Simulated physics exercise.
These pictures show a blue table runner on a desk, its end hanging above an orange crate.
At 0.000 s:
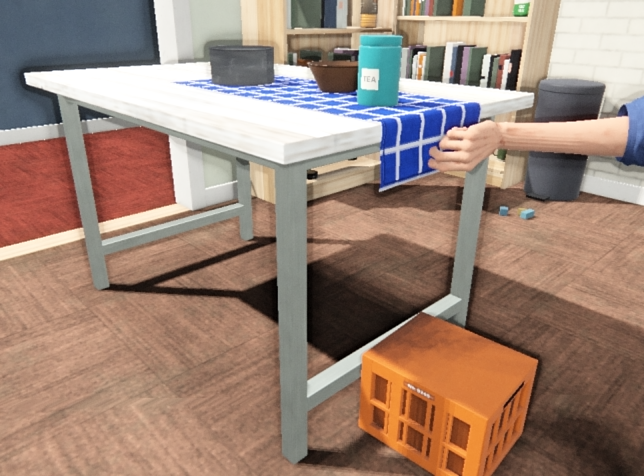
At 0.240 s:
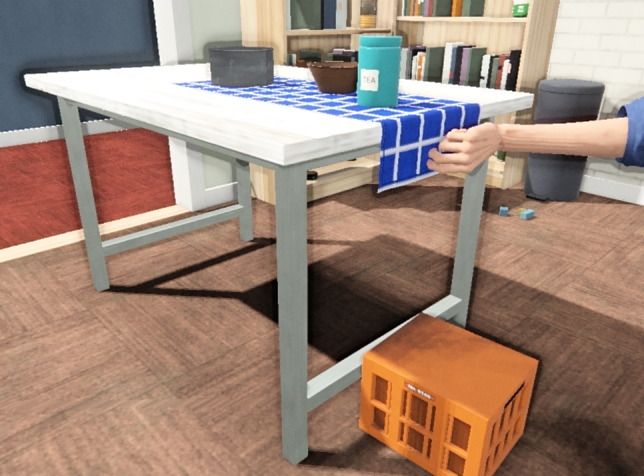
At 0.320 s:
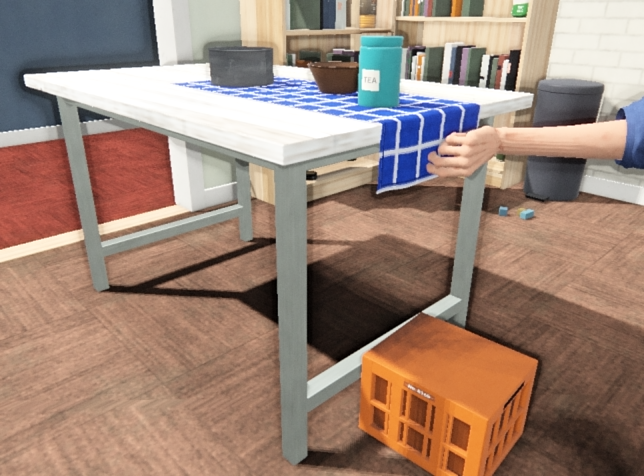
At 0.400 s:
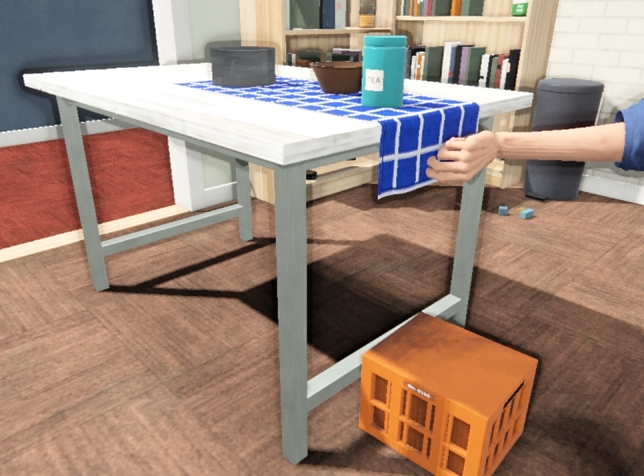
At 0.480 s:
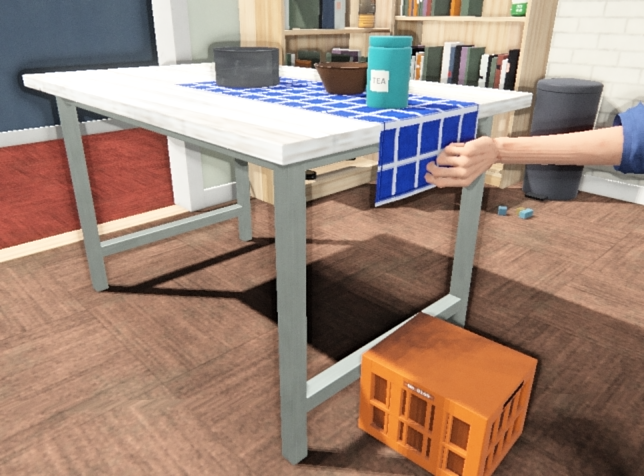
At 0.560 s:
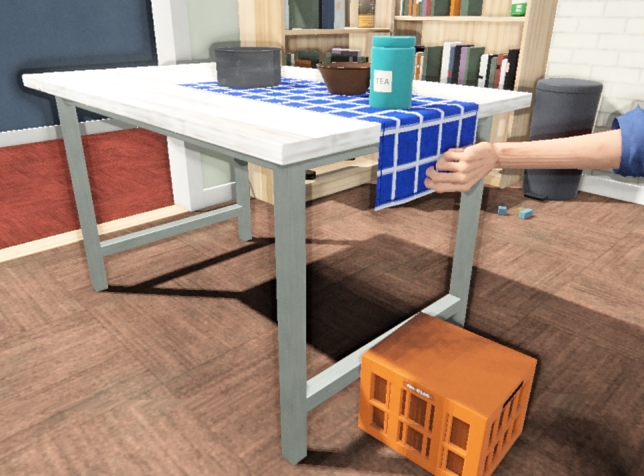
A hand slowly pulling a blue checked table runner down over a desk's edge, the turquoise jar and brown bowl shifting slightly right.
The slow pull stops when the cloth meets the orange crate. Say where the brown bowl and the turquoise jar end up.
As it turns out, the brown bowl falls off. The turquoise jar goes over the edge.
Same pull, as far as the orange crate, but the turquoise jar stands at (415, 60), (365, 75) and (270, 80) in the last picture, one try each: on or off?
First, it keeps clear of the edge; second, it is carried off; third, it holds its place on top.
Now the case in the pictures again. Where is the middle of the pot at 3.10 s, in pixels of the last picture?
By then it is at (344, 78).
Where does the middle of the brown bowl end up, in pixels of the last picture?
Close to (481, 310).
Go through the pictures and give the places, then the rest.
In the first frame, table runner end (379, 192); brown bowl (339, 63); turquoise jar (381, 36); pot (242, 47); top of the crate (454, 381).
In the second frame, table runner end (378, 192), far hem (170, 84); turquoise jar (381, 36); turquoise jar stands on the cloth.
In the third frame, table runner end (377, 194); brown bowl (339, 64).
In the fourth frame, table runner end (378, 199), far hem (172, 84); turquoise jar (385, 36).
In the fifth frame, table runner end (375, 206); brown bowl (346, 65).
In the sixth frame, table runner end (375, 211), far hem (176, 85); brown bowl (348, 65); turquoise jar (394, 37); top of the crate (454, 380).
Around 2.12 s, hem going down; bowl carried along near (423, 88); jar down below near (474, 336).
Around 3.10 s, hem on the crate; bowl down below near (481, 310); jar down below near (474, 336).
Finally, hem on the crate; bowl down below near (481, 310); jar down below near (474, 336). The brown bowl goes over the edge and the turquoise jar is carried off the end.
